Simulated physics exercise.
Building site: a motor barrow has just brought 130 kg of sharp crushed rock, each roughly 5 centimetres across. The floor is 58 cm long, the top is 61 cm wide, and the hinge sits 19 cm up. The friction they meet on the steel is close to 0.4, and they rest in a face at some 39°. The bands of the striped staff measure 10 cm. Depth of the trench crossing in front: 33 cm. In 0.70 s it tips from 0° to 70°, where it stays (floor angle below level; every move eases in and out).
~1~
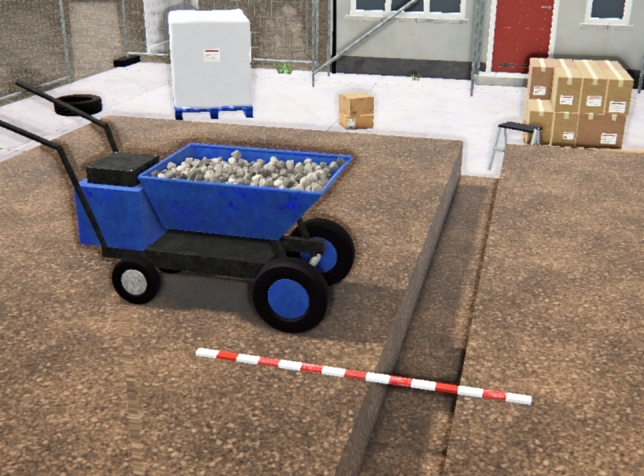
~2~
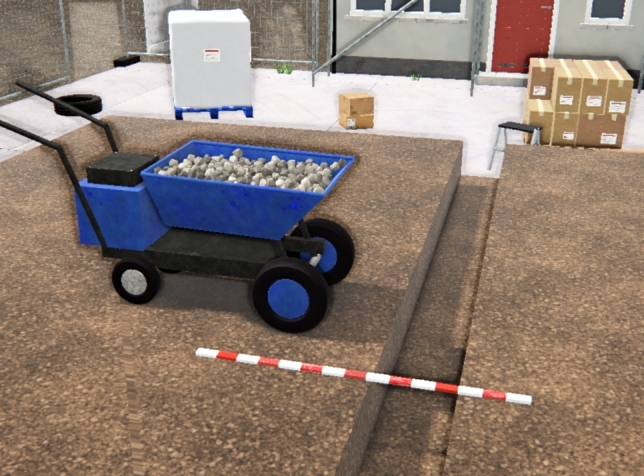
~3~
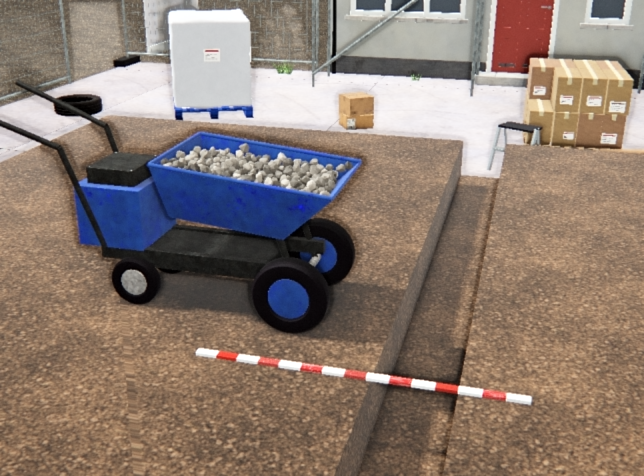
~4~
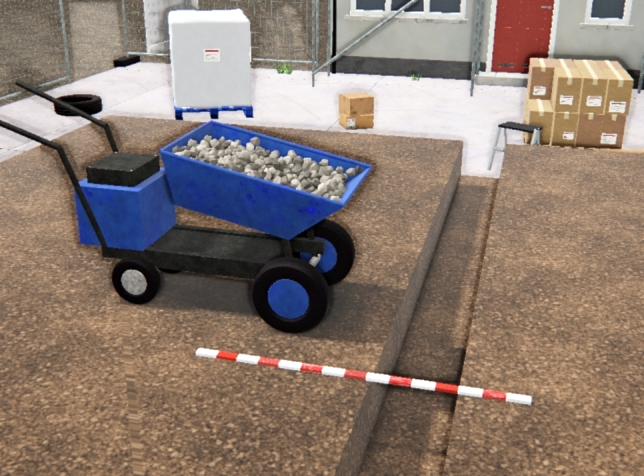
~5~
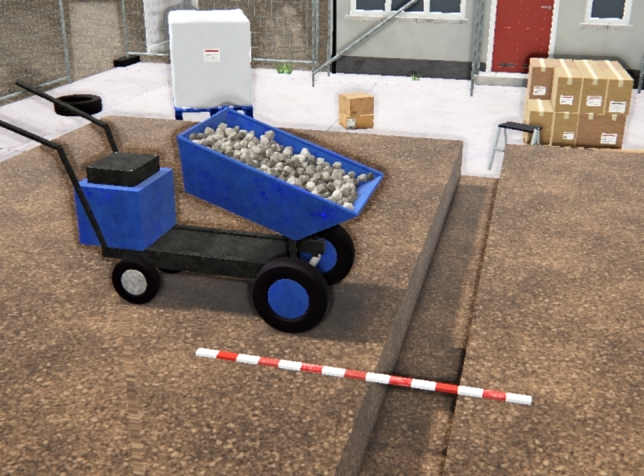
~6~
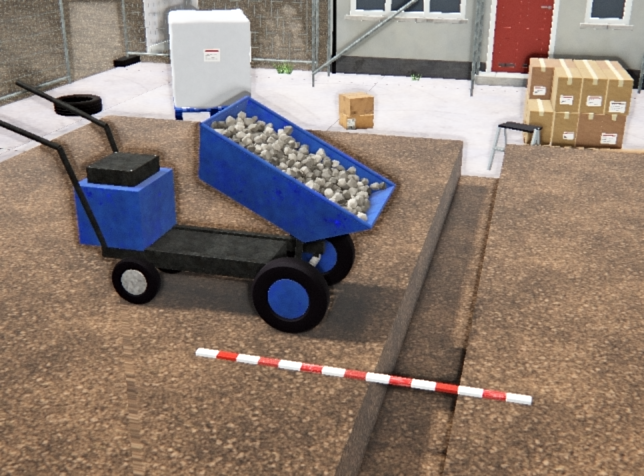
A blue motor barrow stands still while its skip full of grey stones tilts steeply rightward.
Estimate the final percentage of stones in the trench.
I would say 68 percent.
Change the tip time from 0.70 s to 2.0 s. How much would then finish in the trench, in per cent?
Expected share: Around 90%.
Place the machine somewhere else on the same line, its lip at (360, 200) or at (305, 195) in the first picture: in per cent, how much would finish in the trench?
That gives roughly 35 per cent and roughly 80 per cent.
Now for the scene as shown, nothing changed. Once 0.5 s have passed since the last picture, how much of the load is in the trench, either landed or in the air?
I'd put it near 30 per cent.
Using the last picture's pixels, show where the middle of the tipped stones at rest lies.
Near (451, 361).
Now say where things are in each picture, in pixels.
In the first frame, the skip is at 0°, its lip at (321, 195); the top of the load is at (302, 168).
The second frame shows lip at (324, 196), floor tilted 1°, highest stones at (248, 165).
In the third frame, the skip is at 5°, its lip at (332, 199); the top of the load is at (218, 155).
The fourth frame shows lip at (344, 206), floor tilted 12°, highest stones at (217, 145).
In the fifth frame, the skip is at 19°, its lip at (357, 215); the top of the load is at (225, 135).
The sixth frame shows lip at (371, 228), floor tilted 28°, highest stones at (244, 123).
Then, 0.2 s after the last picture the floor is at 59°, 100 % in the skip; the foremost stones are at (409, 253).
Then, 0.5 s after the last picture the floor is at 70°, 67 % in the skip, 29 % in the trench, 3 % past the trench; the foremost stones are at (482, 327).
Then, 0.8 s after the last picture the floor is at 70°, 20 % in the skip, 48 % in the trench, 32 % past the trench; the foremost stones are past the picture's edge.
Then, 2.8 s after the last picture the floor is at 70°, 0 % in the skip, 68 % in the trench, 32 % past the trench; the foremost stones are past the picture's edge.
